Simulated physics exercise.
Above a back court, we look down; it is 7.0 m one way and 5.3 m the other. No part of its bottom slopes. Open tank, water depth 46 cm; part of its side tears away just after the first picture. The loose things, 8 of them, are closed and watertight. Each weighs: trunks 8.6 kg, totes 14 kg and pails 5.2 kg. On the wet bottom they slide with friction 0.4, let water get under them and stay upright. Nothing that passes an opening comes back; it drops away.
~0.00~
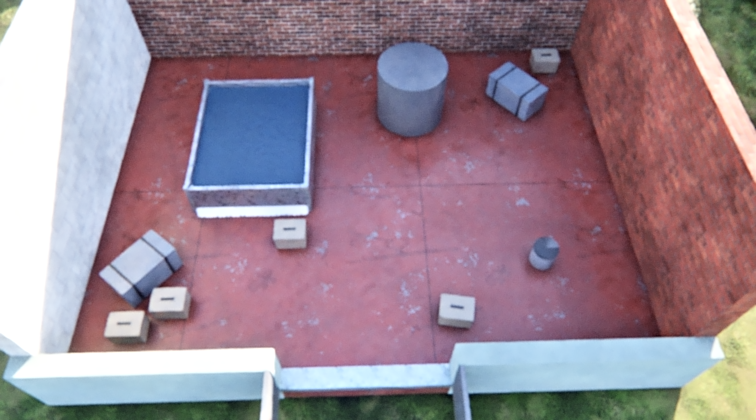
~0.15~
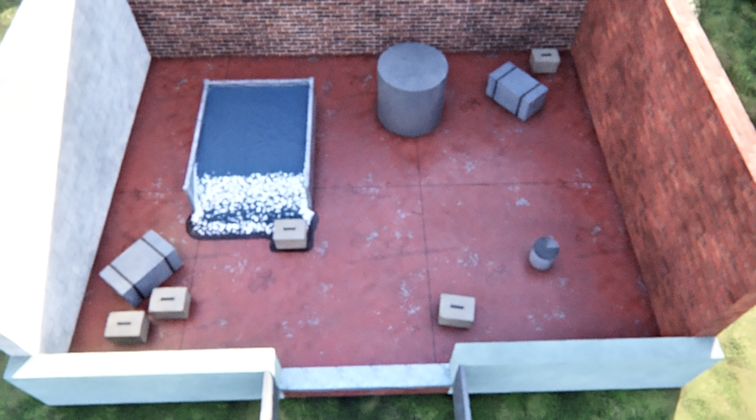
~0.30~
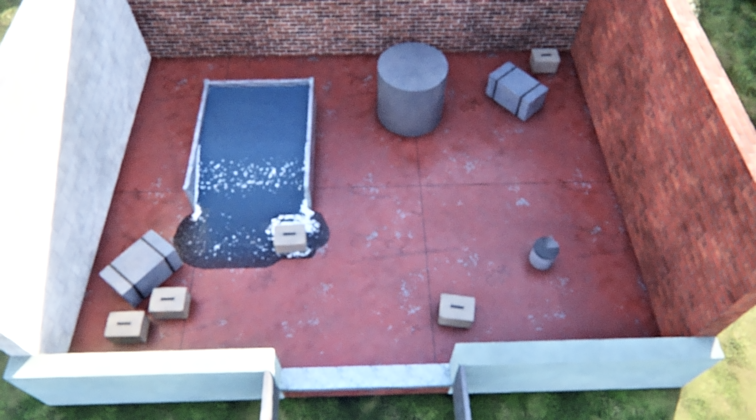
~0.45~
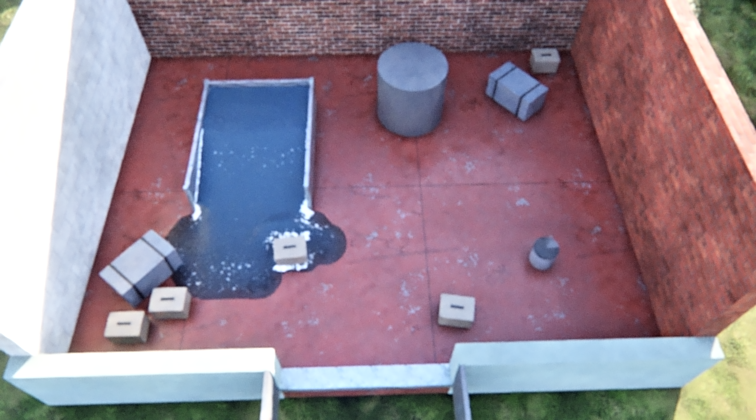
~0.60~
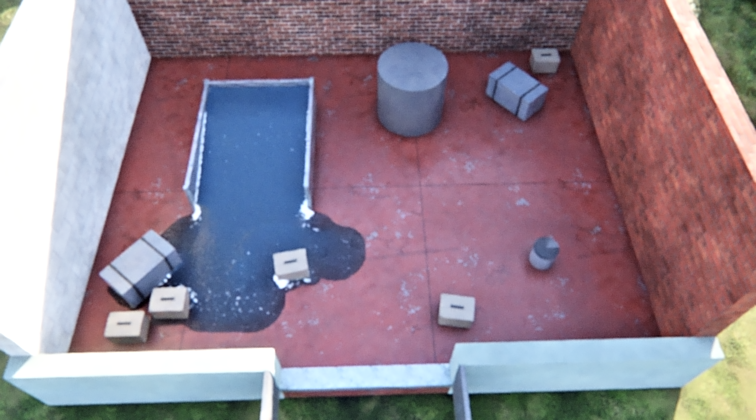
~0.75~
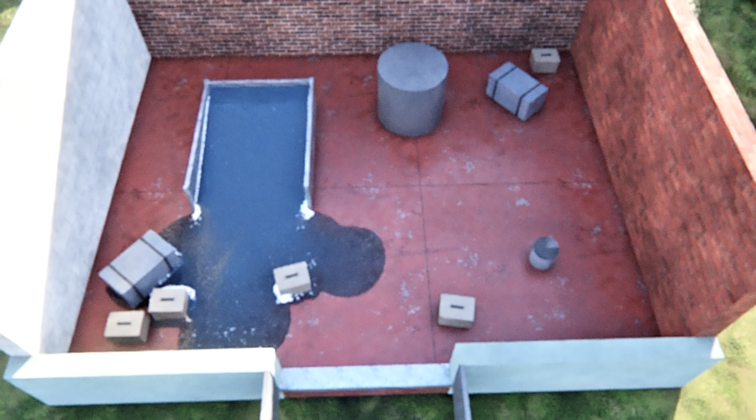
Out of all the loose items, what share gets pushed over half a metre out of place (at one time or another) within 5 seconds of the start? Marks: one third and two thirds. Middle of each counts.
Mid band.
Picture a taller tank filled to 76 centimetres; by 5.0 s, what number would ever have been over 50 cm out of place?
The count would be 4.
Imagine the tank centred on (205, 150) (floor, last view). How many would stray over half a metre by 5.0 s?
Count: 3.
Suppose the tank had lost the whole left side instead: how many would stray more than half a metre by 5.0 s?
Result: 3 of them.
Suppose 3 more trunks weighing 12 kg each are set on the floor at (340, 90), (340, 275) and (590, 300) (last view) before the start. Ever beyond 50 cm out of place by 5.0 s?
Reading them off in order: Not beyond, clears the mark, not beyond.
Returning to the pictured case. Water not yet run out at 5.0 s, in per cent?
Close to 76 in a hundred parts remain.
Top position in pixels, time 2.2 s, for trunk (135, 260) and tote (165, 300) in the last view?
Somewhere about (106, 272) and (107, 347).
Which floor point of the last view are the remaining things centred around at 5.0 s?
Averaged position, last view: Near pixel (365, 200).
After 1.1 s 1 of 8 are over 50 cm from their spots; 0 afloat.
After 2.2 s 3 of 8 are over 50 cm from their spots; 3 afloat.
After 3.5 s 3 of 8 are over 50 cm from their spots; 3 afloat.
After 5.0 s 4 of 8 are over 50 cm from their spots, and 4 have been at some point; 1 afloat.
